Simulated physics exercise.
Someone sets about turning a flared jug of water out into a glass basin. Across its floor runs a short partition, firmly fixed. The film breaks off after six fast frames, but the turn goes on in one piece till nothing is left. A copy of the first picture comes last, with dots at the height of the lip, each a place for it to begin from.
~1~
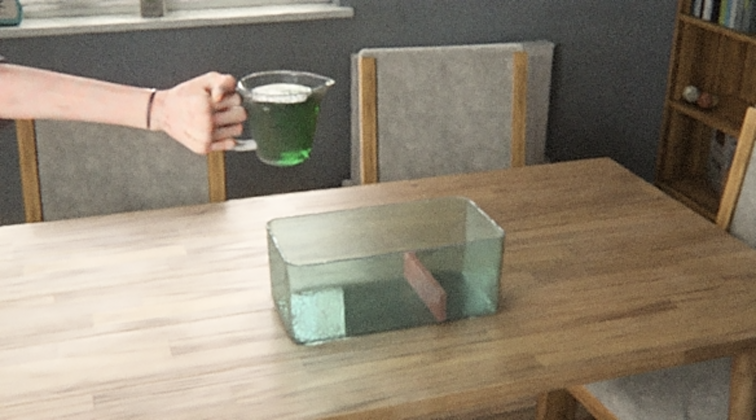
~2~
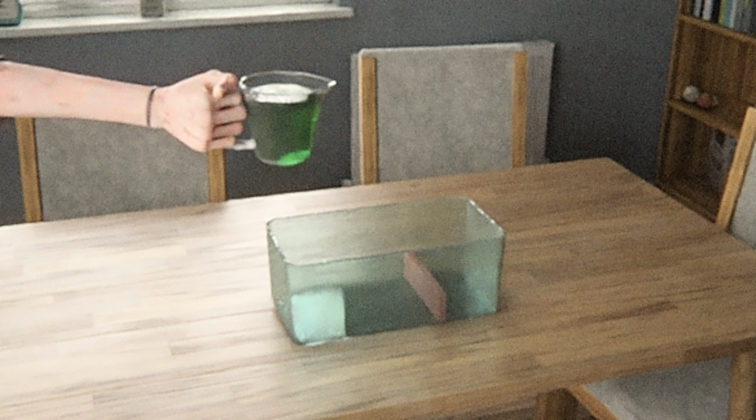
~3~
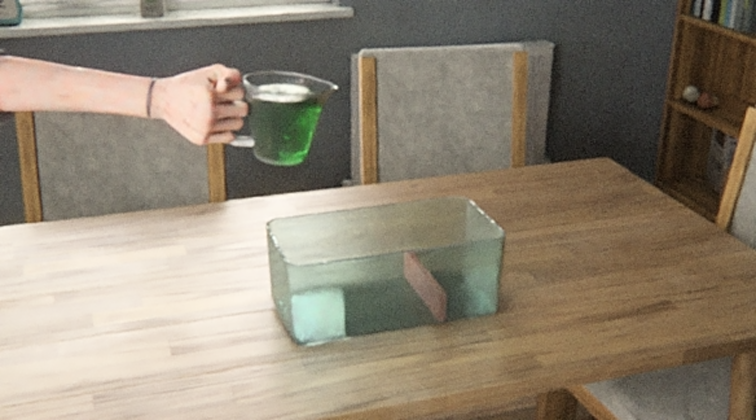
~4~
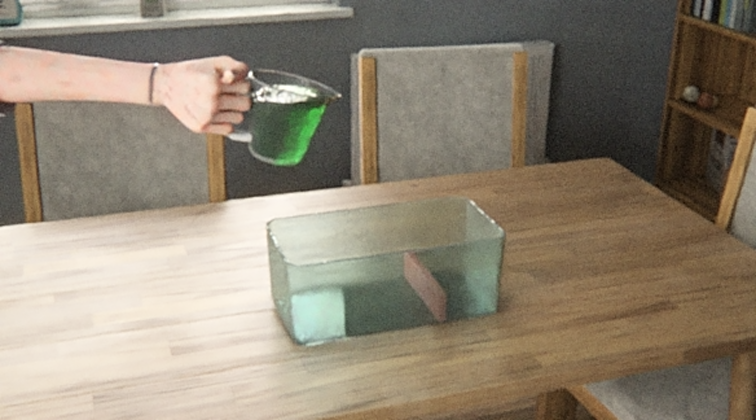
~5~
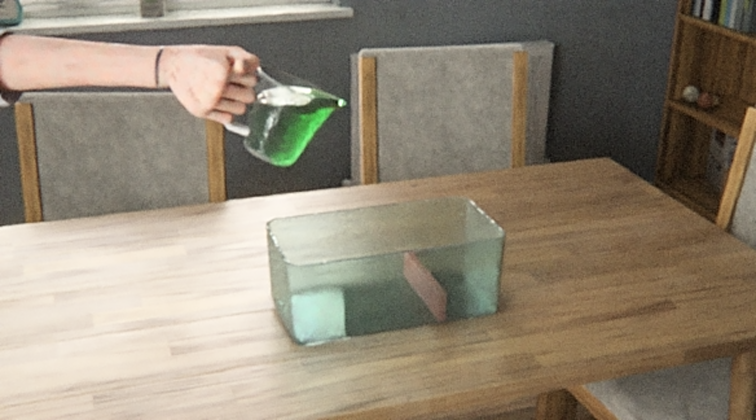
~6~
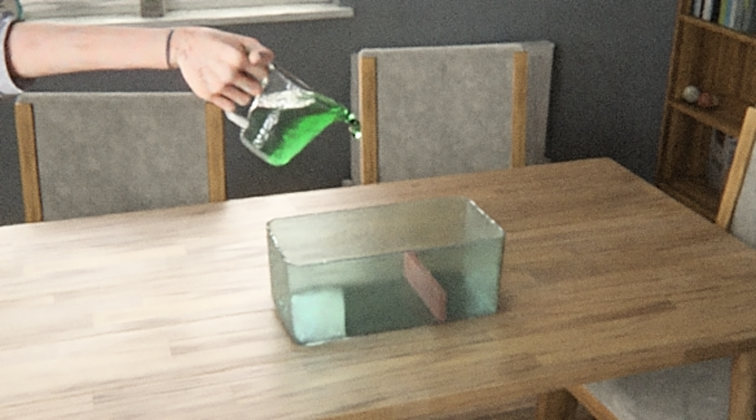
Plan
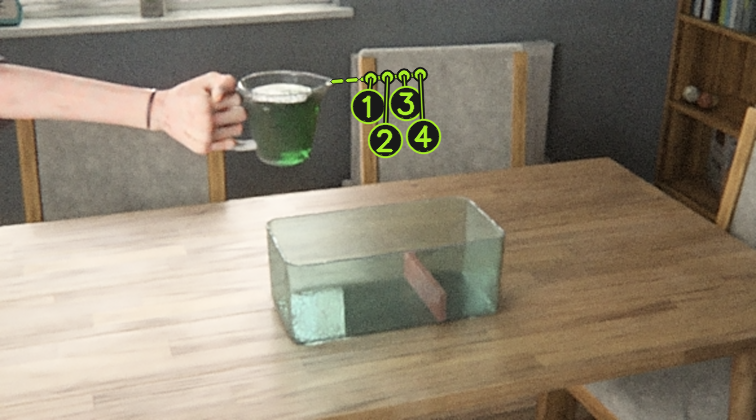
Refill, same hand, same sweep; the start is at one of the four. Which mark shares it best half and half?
I would pick spot 2.
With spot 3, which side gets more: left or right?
The right side.
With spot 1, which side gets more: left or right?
The left side.
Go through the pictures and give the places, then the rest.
In the first frame, upright, lip at (332, 81); basin from (290, 343) to (496, 310); top of the wall at (424, 271); nothing has left yet.
In the second frame, upright, lip at (333, 83); nothing has left yet.
In the third frame, tipped about 7°, lip at (336, 87); nothing has left yet.
In the fourth frame, tipped about 15°, lip at (340, 94); nothing has left yet.
In the fifth frame, tipped about 25°, lip at (343, 105); water is over the lip, down to (343, 105).
In the sixth frame, tipped about 38°, lip at (343, 118); water is over the lip, down to (354, 133).
On the marked copy, 1 at (370, 78); 2 at (387, 77); 3 at (404, 75); 4 at (420, 74).
If 1 is chosen, about 75 % ends left of the wall and 23 % right of it; 3 % is lost outside.
If 2 is chosen, about 49 % ends left of the wall and 49 % right of it.
If 3 is chosen, about 33 % ends left of the wall and 64 % right of it; 3 % is lost outside.
If 4 is chosen, about 32 % ends left of the wall and 64 % right of it; 4 % is lost outside.
